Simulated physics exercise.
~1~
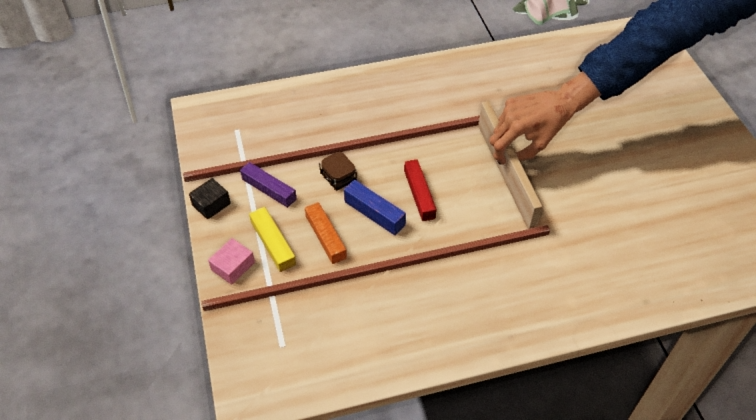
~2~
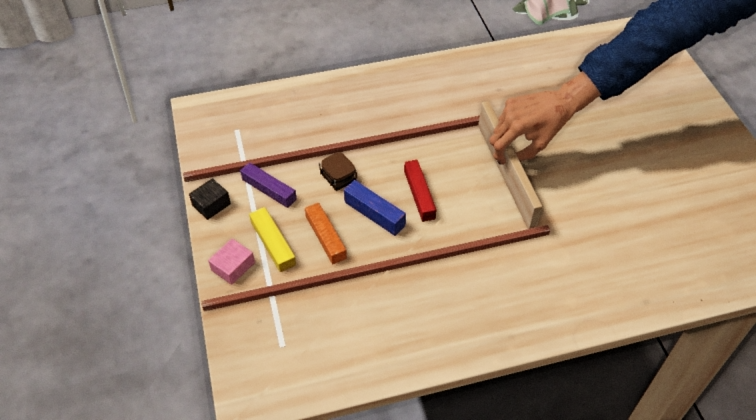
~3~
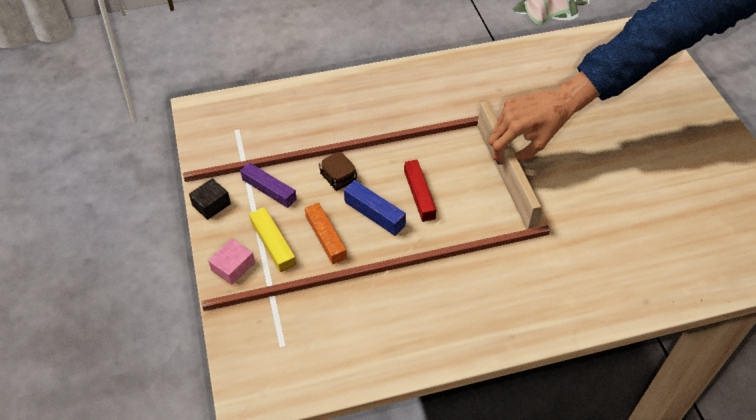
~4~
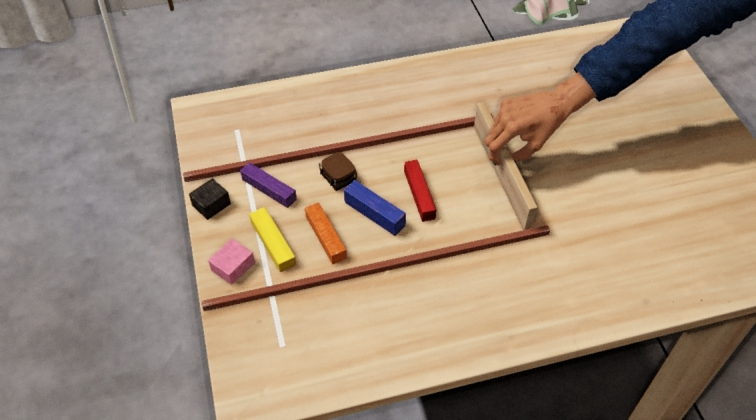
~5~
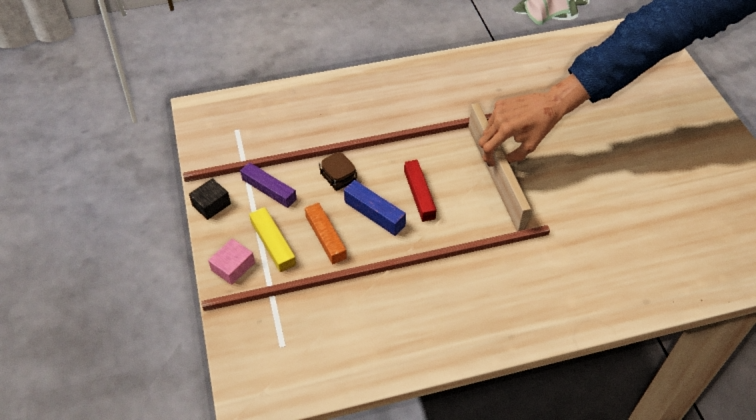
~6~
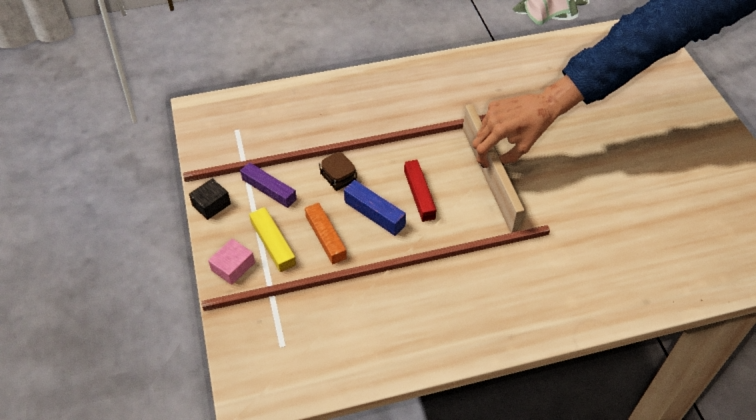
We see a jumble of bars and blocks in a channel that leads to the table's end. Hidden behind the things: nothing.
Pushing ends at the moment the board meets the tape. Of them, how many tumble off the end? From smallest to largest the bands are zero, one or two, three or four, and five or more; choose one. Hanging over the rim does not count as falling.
The right band is one or two.
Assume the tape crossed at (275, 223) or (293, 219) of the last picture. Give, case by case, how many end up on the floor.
Taking the two tries in order, the numbers are 1 and 0.
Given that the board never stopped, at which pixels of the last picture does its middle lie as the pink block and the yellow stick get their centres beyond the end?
Points: About (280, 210) and about (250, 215).
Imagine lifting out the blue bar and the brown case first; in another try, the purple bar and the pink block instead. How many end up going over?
First try: 1 fallen; other try: 0.
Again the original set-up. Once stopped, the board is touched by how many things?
Looks like 2 of them, all told.
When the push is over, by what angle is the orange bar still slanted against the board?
It comes to around 0 degrees.
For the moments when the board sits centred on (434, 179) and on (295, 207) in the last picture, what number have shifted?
Tally: 0; 7.
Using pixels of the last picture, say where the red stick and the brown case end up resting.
Going in order: First (250, 225), then (236, 184).
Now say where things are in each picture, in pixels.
The first frame shows black block (210, 199); pink block (232, 261); yellow stick (272, 239); board (508, 163); tape (257, 227).
The second frame shows pink block (232, 261); brown case (338, 171).
The third frame shows yellow stick (272, 239); purple bar (268, 185).
The fourth frame shows black block (210, 199); blue bar (375, 208).
The fifth frame shows pink block (232, 261); red stick (420, 190).
The sixth frame shows black block (210, 199); pink block (232, 261); yellow stick (272, 239); board (491, 167); tape (257, 227).
Early on, none off yet; black block at rest near (210, 199); pink block at rest near (232, 261); yellow stick at rest near (272, 239).
Finally, the number that fall off is one or two; lost, pink block.
